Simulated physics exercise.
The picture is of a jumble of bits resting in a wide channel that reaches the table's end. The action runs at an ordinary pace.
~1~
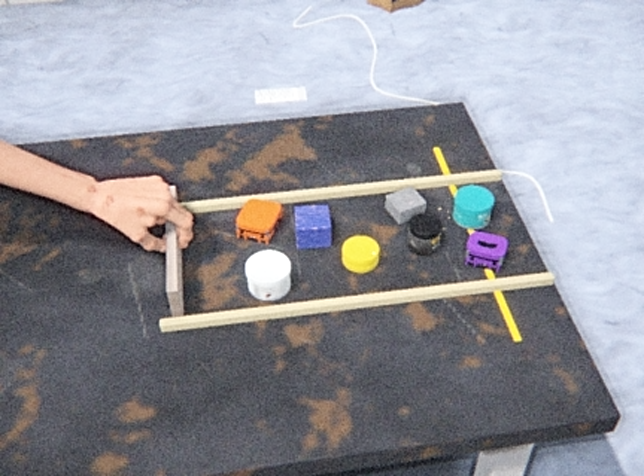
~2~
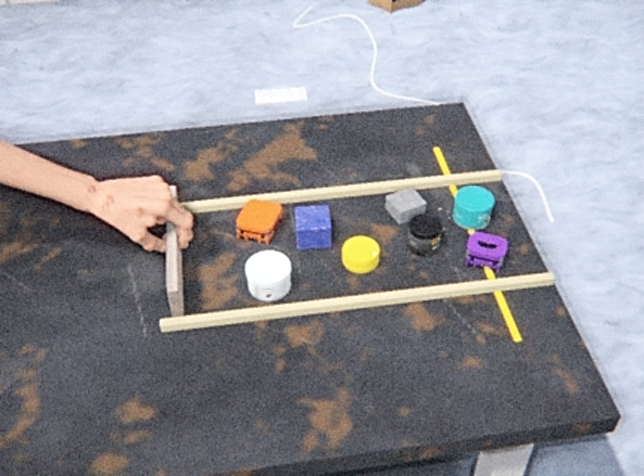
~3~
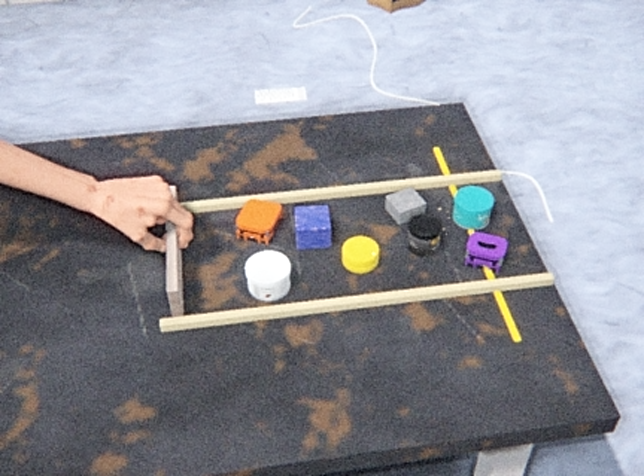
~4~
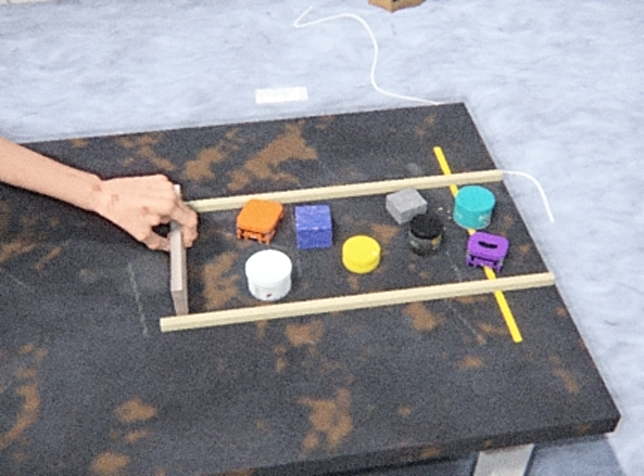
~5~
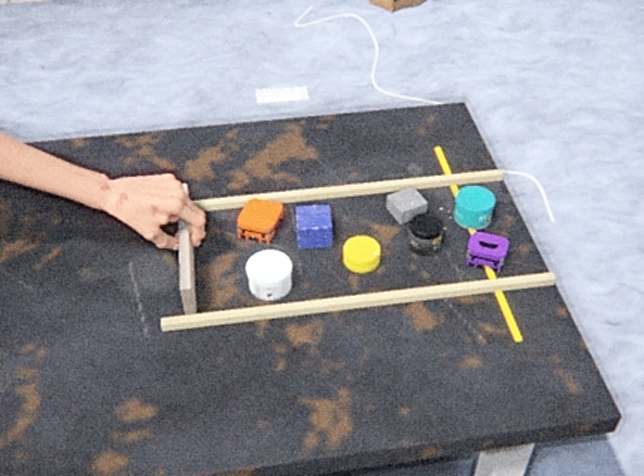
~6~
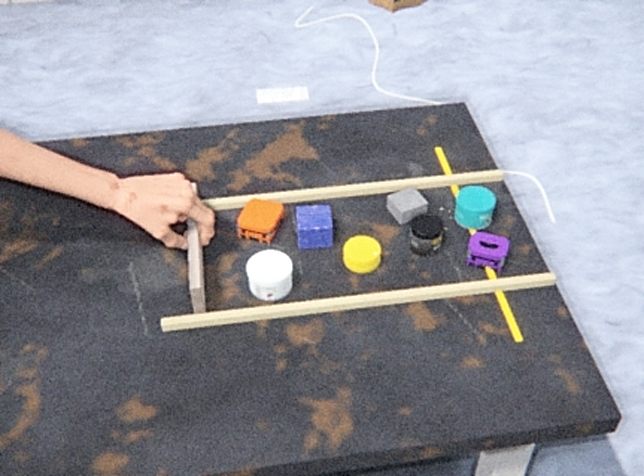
A hand slides a small board slightly right between two wooden strips toward colourful objects.
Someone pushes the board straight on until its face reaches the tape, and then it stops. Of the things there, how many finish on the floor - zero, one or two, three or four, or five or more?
One or two finish on the floor.
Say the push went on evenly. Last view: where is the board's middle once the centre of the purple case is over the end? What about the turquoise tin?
The middle is at (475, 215) when it's the purple case, and at (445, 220) when it's the turquoise tin.
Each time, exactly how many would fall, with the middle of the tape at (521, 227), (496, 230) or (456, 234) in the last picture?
Try 1: 8; try 2: 5; try 3: 1.
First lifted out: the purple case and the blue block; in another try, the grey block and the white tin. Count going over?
The count is 1 in one try and 0 in the other, in that order.
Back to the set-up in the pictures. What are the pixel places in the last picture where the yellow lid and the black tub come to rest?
Approximately (523, 236) for one, approximately (522, 209) for the other.
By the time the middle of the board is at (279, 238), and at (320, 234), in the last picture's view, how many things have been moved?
First position 3; second position 4.
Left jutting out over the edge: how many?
4 overhanging.
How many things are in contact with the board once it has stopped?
My count gives 3.
Soon after, none off yet; turquoise tin at rest near (474, 208); purple case at rest near (487, 253); black tub at rest near (426, 235).
After that, none off yet; turquoise tin moving near (478, 205); purple case at rest near (489, 253); black tub displaced about its own width near (469, 225).
In the end, the number that fall off is one or two; gone, turquoise tin.
